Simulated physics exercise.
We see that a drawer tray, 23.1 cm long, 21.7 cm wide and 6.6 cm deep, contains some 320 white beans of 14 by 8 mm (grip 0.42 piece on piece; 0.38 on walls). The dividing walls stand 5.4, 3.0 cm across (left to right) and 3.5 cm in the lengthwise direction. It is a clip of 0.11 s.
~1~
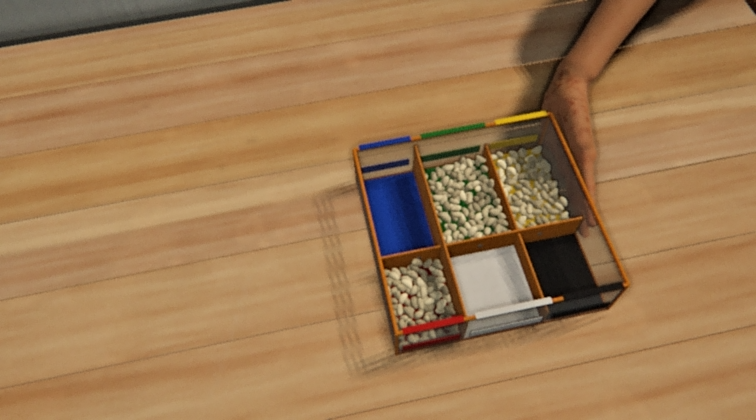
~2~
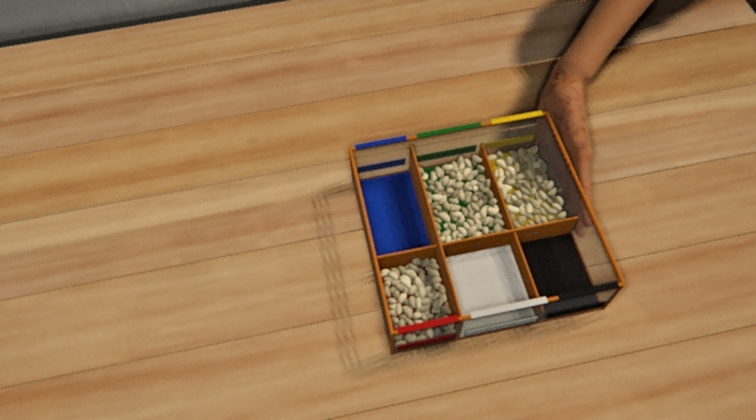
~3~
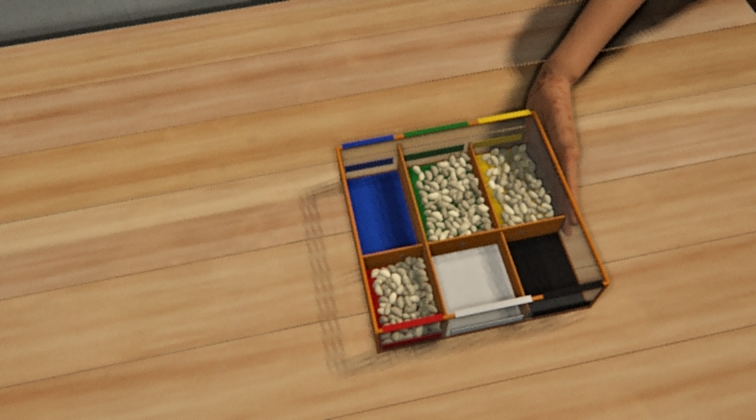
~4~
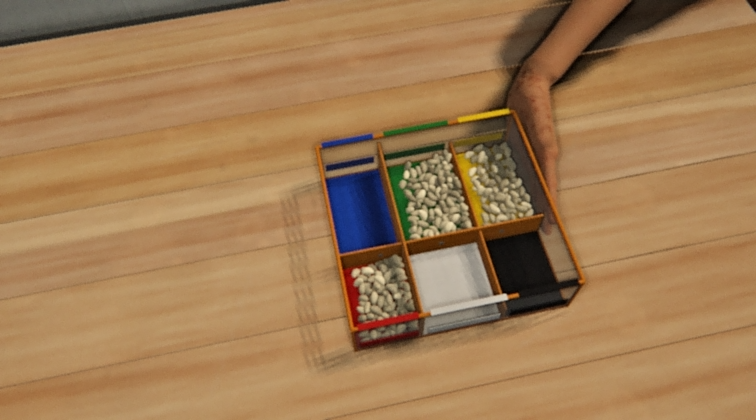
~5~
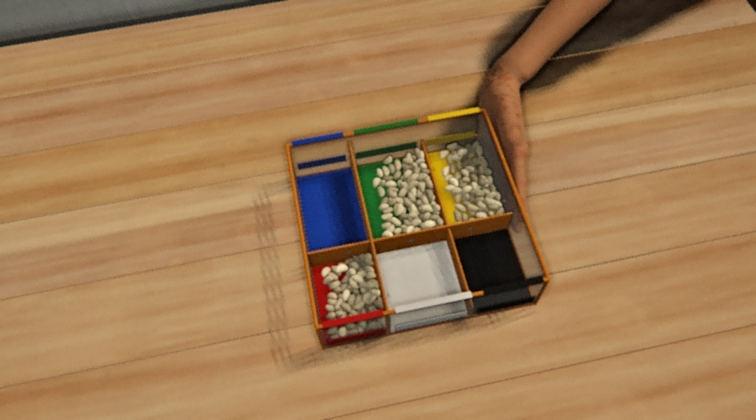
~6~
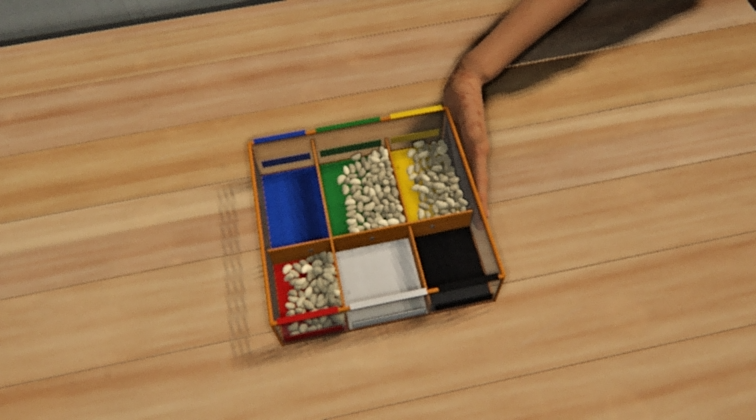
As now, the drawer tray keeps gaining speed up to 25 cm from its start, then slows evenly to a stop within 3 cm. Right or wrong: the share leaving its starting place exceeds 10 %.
Right.
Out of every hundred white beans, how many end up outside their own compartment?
Share out of place: Roughly 20 per cent.
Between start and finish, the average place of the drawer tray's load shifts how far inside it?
Measured shift: Approx. 1.5 cm, an estimate.
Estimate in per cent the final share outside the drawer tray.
Close to 10 in a hundred.
Then, 0.07 s after the last picture, tilt 0 degrees; green 40 %, red 30 %, yellow 30 %; 0 % away from where they began.
Then, 0.12 s after the last picture, tilt 0 degrees; green 40 %, red 30 %, yellow 25 %; 5 % away from where they began.
Then, 0.18 s after the last picture, tilt 0 degrees; green 35 %, blue 5 %, red 25 %, yellow 25 %, in the air 10 %; 15 % away from where they began.
Then, 0.22 s after the last picture, tilt 0 degrees; green 35 %, blue 5 %, red 25 %, yellow 25 %, in the air 10 %; 20 % away from where they began.
In the end, green 35 %, blue 5 %, outside 10 %, red 25 %, yellow 25 %; 20 % away from where they began.
